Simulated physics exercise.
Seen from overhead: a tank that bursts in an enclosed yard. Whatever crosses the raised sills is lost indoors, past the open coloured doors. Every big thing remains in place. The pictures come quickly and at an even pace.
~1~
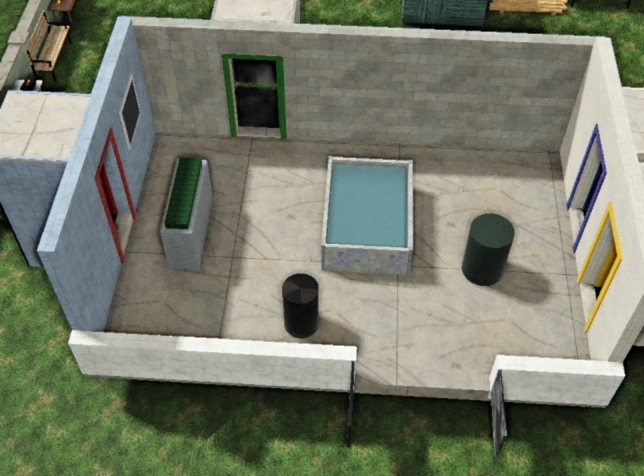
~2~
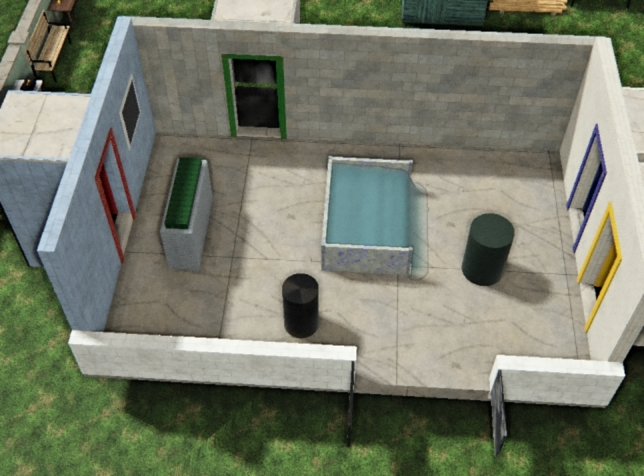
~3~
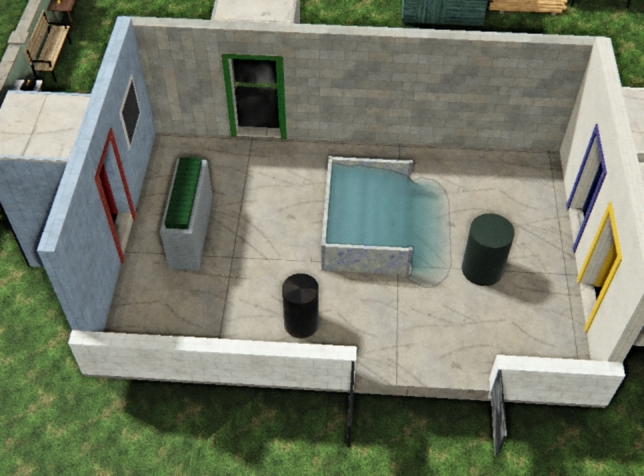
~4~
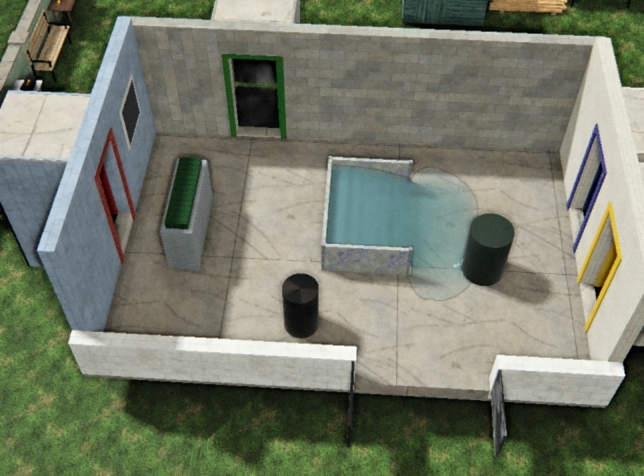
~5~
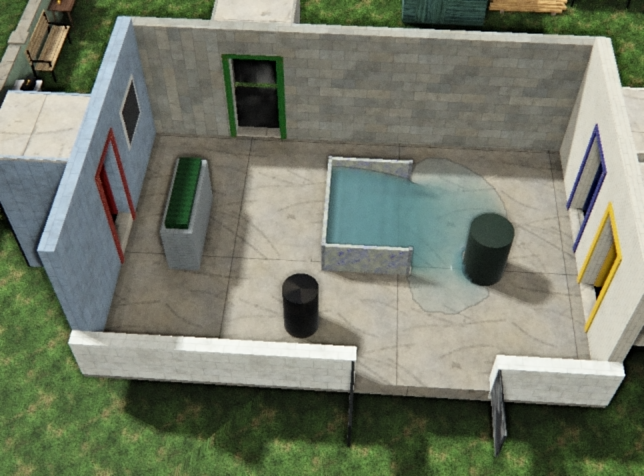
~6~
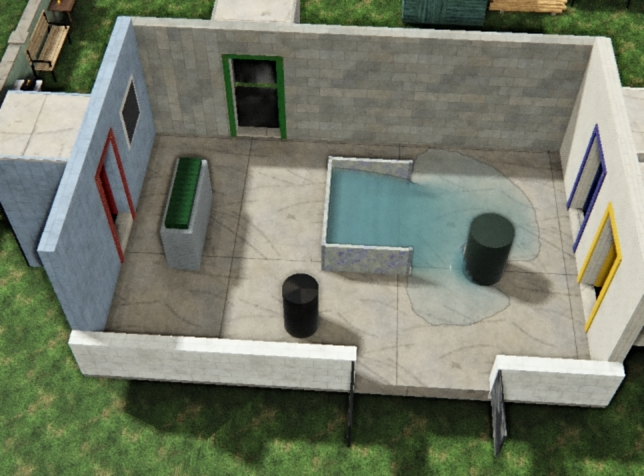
In a walled yard, water pours from the tank's right side and spreads around a dark green cylinder.
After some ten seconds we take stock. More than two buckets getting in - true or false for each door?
Green door: False; yellow door: True; red door: False; blue door: True.
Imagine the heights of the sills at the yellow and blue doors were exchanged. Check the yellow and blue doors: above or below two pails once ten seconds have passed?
Lab note: Yellow door doesn't reach it; blue door crosses the line.
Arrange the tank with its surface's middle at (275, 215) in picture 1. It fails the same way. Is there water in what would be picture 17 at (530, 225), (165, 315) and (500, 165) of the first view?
Hit, spared, hit.
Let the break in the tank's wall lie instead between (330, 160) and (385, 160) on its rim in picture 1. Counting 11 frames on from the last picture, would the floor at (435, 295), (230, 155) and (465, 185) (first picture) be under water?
The first point is spared, the second soaked, the third soaked.
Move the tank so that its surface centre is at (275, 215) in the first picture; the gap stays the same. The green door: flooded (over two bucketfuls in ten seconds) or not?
Result for green: It doesn't reach it.
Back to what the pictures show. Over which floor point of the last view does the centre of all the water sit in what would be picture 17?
I reckon somewhere around (467, 228).
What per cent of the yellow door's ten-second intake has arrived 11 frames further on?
Around 0 in a hundred.
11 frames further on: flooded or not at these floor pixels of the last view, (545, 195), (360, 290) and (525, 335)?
Result, in that order: Wetted / not wetted / wetted.
A moment on, water covers 30 % of the floor; the green door not reached, the yellow door not reached, the red door not reached, the blue door over two buckets in.
Next, water covers 35 % of the floor; the green door not reached, the yellow door wet at the sill, nothing in, the red door not reached, the blue door far over two buckets in.
Then, water covers 40 % of the floor; the green door not reached, the yellow door under two buckets in, the red door not reached, the blue door far over two buckets in.
Later, water covers 60 % of the floor; the green door wet at the sill, nothing in, the yellow door over two buckets in, the red door not reached, the blue door far over two buckets in.
In the end, water covers 85 % of the floor; the green door wet at the sill, nothing in, the yellow door over two buckets in, the red door wet at the sill, nothing in, the blue door far over two buckets in.
